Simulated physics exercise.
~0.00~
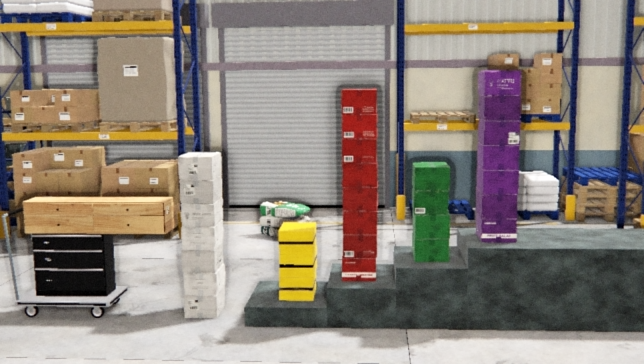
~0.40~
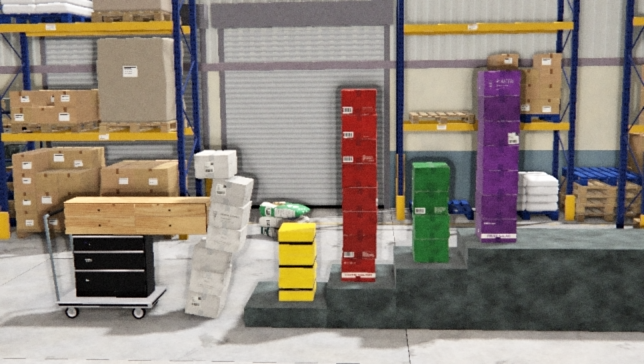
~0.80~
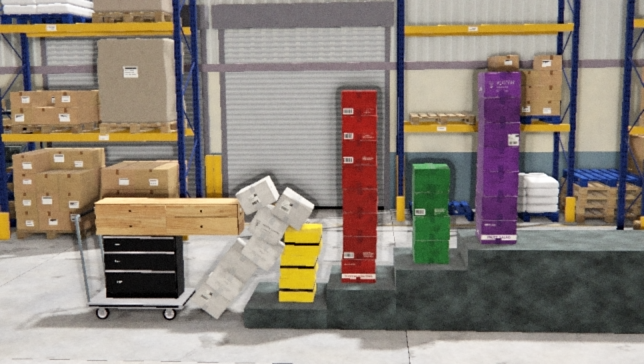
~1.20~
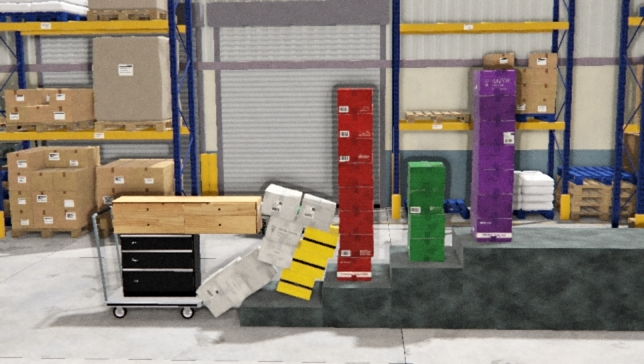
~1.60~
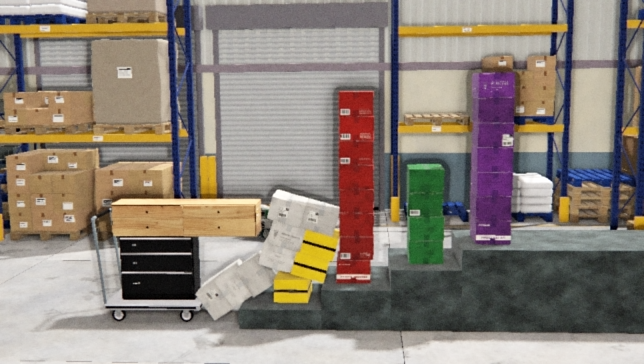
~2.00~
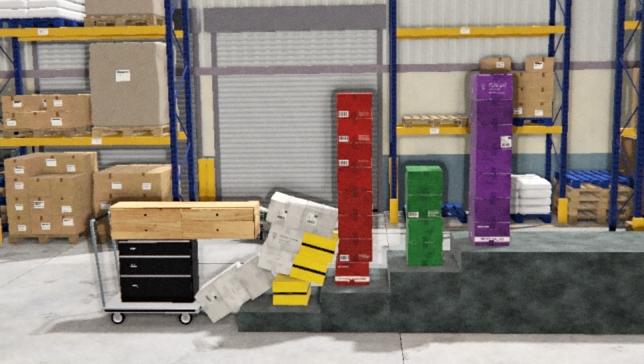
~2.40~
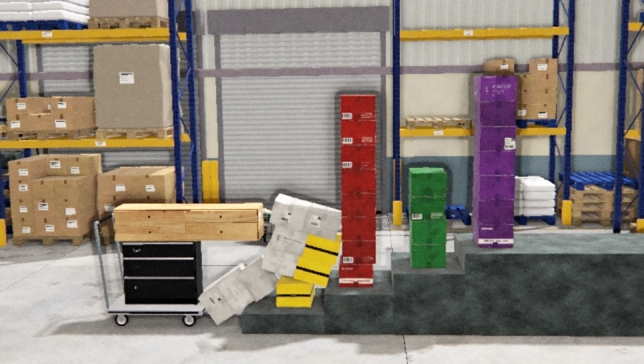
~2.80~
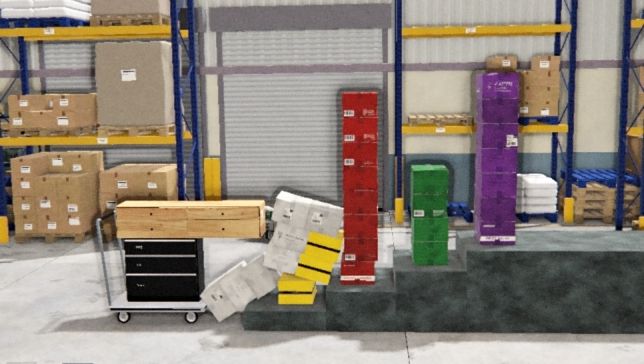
The clip opens on a warehouse with a tall pale pile of cartons beside rising steps that hold yellow, red, green and purple piles. A trolley carrying black drawers and long wooden crates rolls right, with nobody holding it, and meets the pale pile. The pale cartons tip rightward and slump against the yellow pile. The upper yellow cartons slide right and tilt toward the red pile, while the trolley slows to a stop. The motion settles with the pale cartons slanted, the yellow ones leaning, and the red, green and purple piles still upright.
